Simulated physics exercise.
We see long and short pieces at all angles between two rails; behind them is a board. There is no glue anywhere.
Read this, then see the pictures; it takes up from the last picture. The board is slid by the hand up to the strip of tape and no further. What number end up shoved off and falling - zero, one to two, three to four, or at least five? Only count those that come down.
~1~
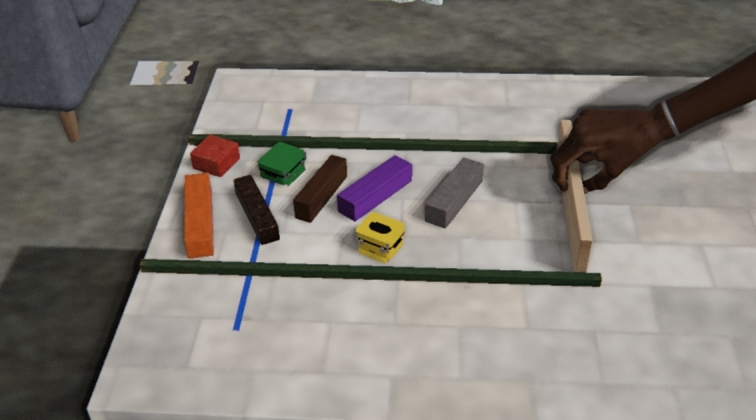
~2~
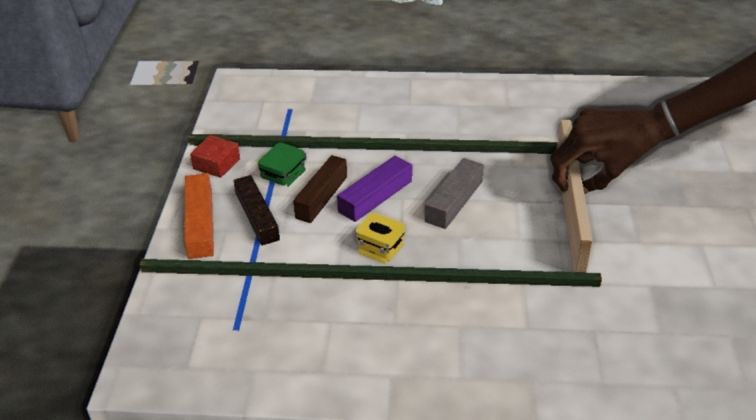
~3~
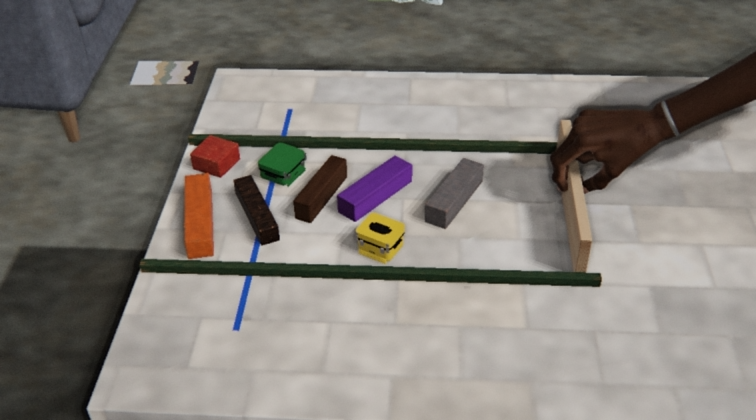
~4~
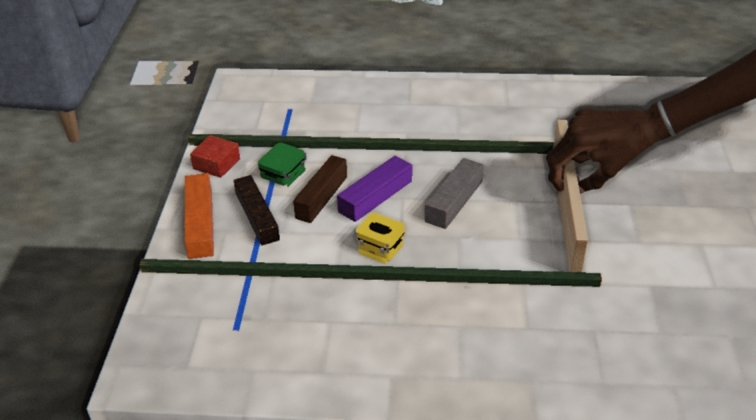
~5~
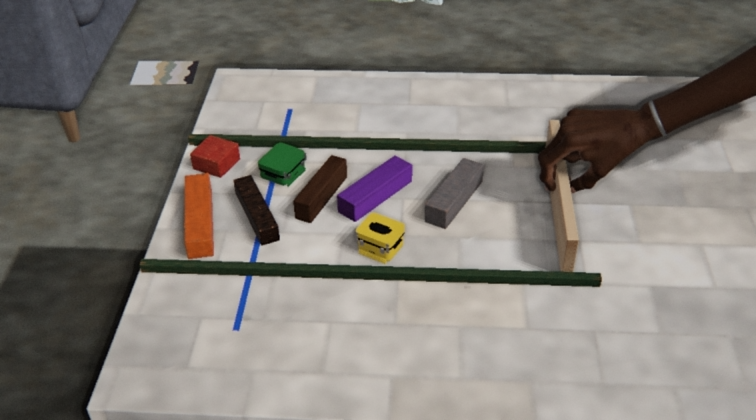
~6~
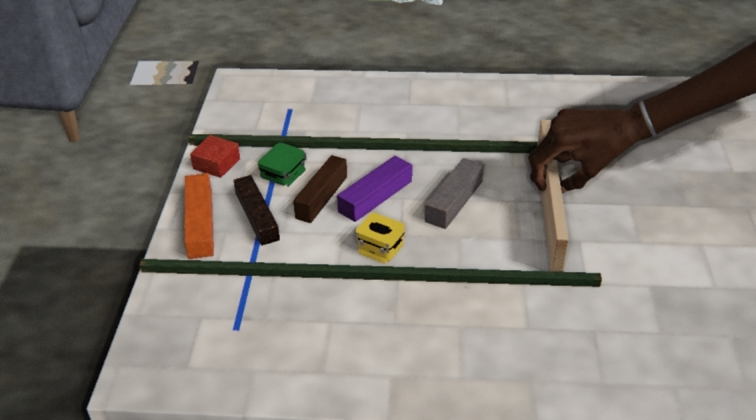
The table loses one piece, perhaps two.
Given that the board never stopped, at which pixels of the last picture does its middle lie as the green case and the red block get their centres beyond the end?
The middle sits near (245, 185) for the first and near (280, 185) for the other.
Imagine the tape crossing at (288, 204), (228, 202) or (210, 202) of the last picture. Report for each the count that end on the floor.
Per try in turn: 0, 4, 5.
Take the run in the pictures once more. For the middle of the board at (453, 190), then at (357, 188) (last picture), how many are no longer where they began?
At the first point the count is 1, at the second it's 5.
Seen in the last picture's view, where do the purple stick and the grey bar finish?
Same order as the question: First (232, 189), second (256, 189).
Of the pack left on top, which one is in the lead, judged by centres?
It's the orange bar that is foremost.
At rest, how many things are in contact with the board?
2 in contact.
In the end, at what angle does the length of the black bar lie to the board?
Near 15 degrees.
Early on, none off yet; red block at rest near (215, 156); orange bar at rest near (199, 214); black bar at rest near (256, 209).
Finally, the number that fall off is one or two; lost, red block.
